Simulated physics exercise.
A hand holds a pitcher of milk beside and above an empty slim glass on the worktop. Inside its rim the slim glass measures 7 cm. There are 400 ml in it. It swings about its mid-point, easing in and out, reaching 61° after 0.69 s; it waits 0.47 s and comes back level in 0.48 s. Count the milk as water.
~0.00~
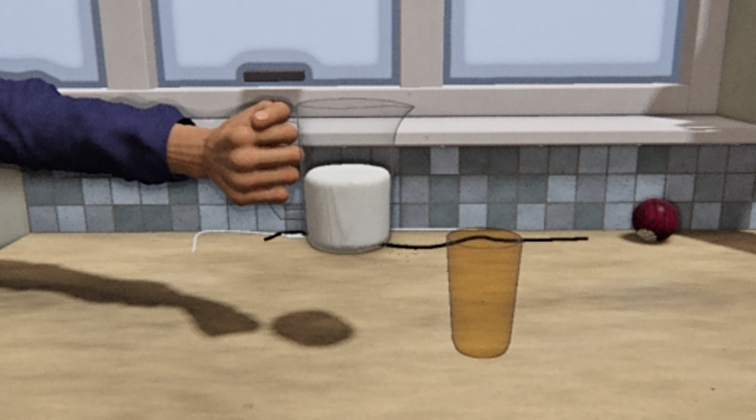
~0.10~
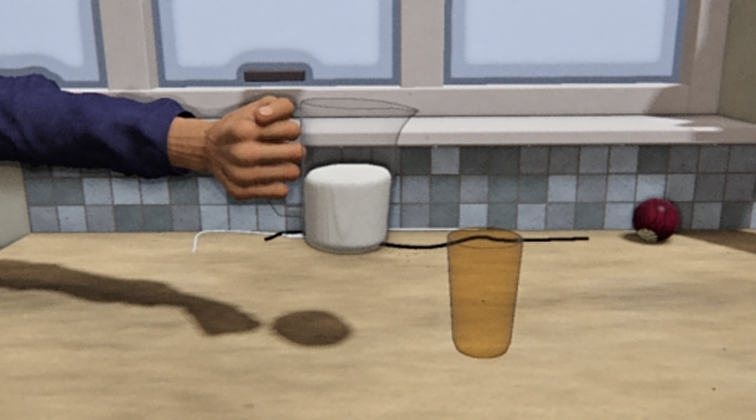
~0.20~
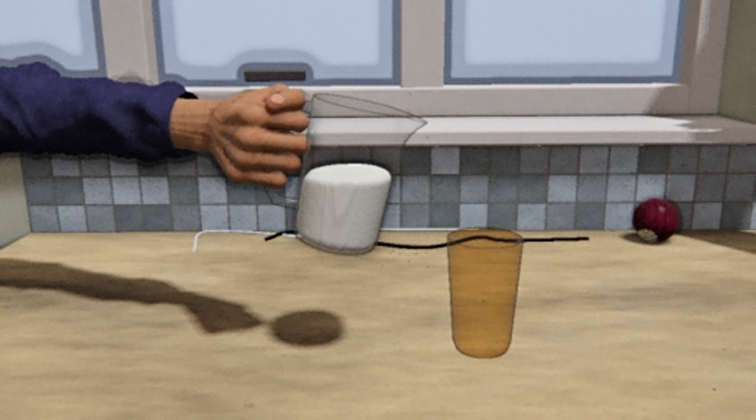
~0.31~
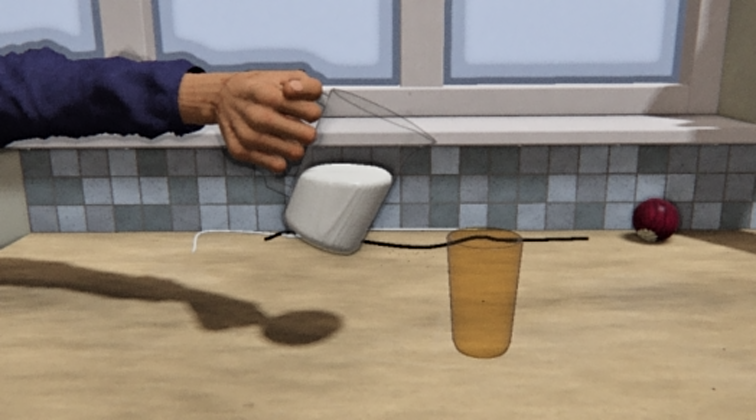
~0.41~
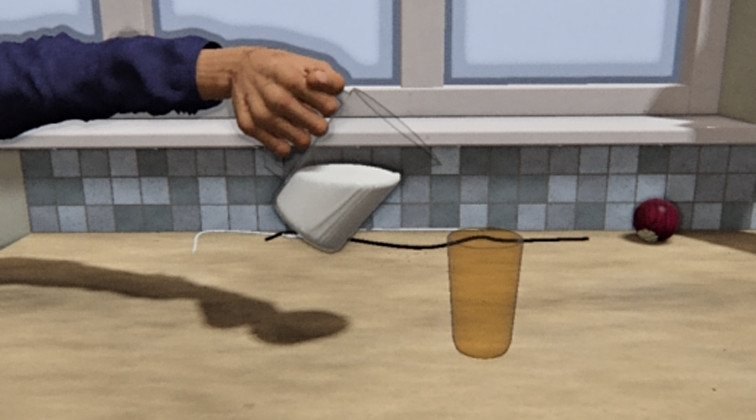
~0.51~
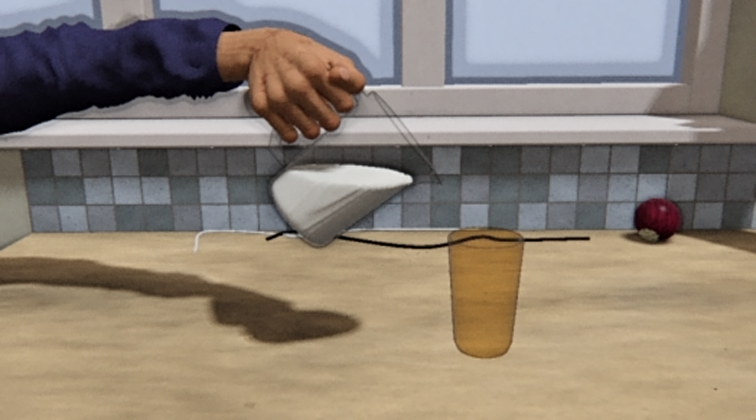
A hand in a dark blue sleeve tilted a clear pitcher of milk to the right, slowly at first, then steeply, while an amber-coloured glass stood still on the worktop near a red onion.
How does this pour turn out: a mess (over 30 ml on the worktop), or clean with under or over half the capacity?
Expect this: Less than half of what it can hold, clean.
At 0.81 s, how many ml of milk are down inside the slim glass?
About 10 ml.
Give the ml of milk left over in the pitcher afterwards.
About 340 ml.
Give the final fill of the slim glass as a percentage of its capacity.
Some 15 per cent.
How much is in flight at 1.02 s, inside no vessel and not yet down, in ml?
Close to 10 ml.
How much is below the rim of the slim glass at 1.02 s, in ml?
Some 40 ml.
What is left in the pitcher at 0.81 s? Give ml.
Close to 380 ml.
Then, 0.81 s in, the tilt is 61° and the slim glass has 10 ml, the pitcher 380 ml, and 0 ml is on the worktop.
Then, 1.02 s in, the tilt is 61° and the slim glass has 40 ml, the pitcher 355 ml, and 0 ml is on the worktop.
Then, 1.25 s in, the tilt is 56° and the slim glass has 60 ml, the pitcher 340 ml, and 0 ml is on the worktop.
Then, 1.50 s in, the tilt is 13° and the slim glass has 65 ml, the pitcher 340 ml, and 0 ml is on the worktop.
Finally, the slim glass has 65 ml, the pitcher 340 ml, and 0 ml is on the worktop.
